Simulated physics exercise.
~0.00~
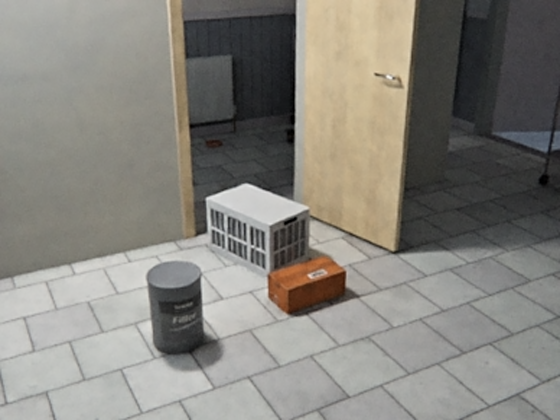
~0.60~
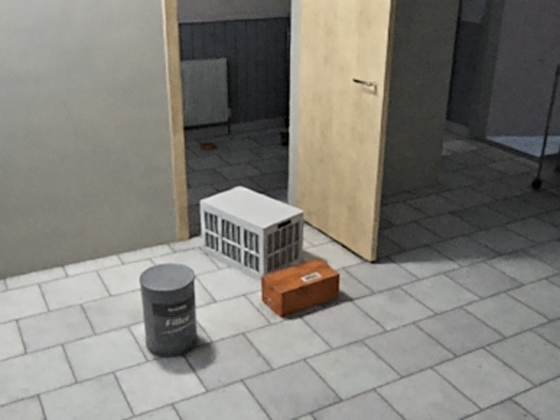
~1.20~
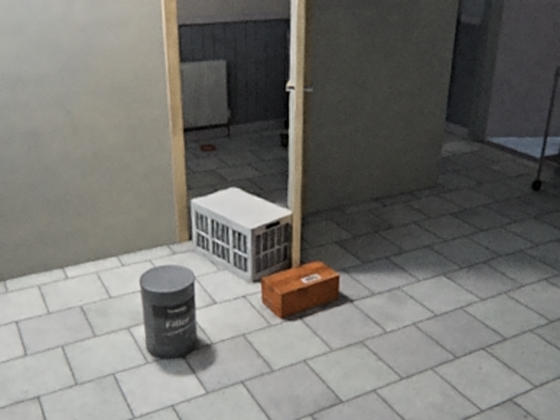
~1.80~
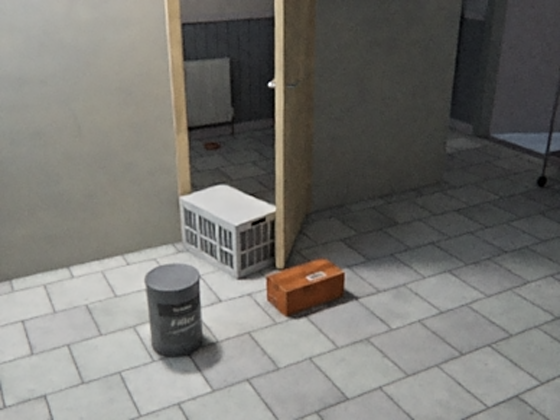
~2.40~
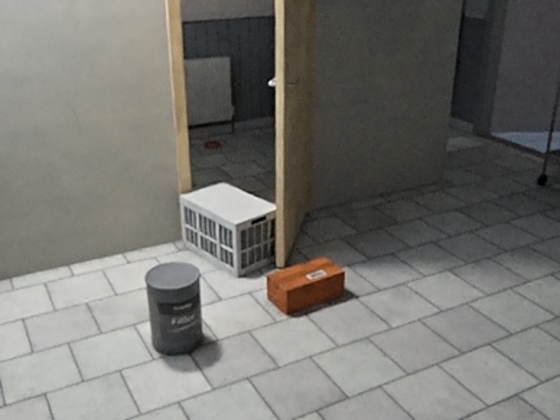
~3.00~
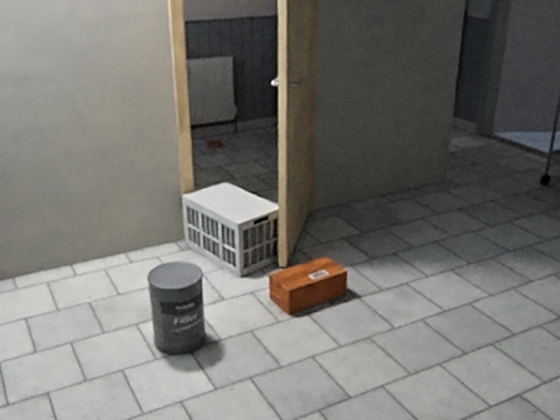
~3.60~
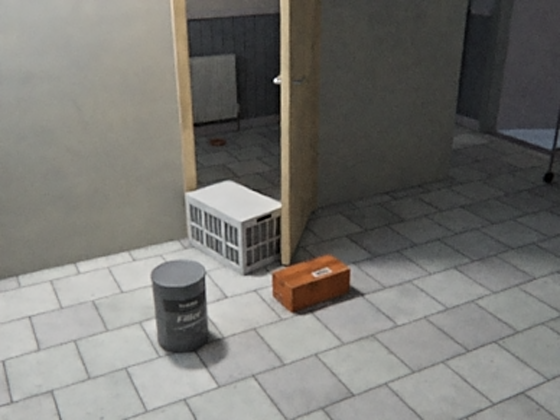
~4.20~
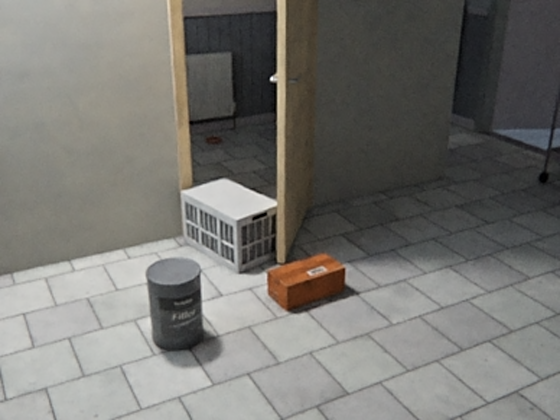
A pale wooden door stands wide open in a grey-walled room with a tiled floor, seen from slightly above by a gently swaying camera. A white slatted chest sits in front of the doorway, with an orange parcel to its right and a grey pail nearer on the left. The door swings partway toward closing and meets the chest, which shifts a little to the left. The door then stops against the chest, still well short of its frame. At the end it remains half open, while the pail and parcel stay where they were.
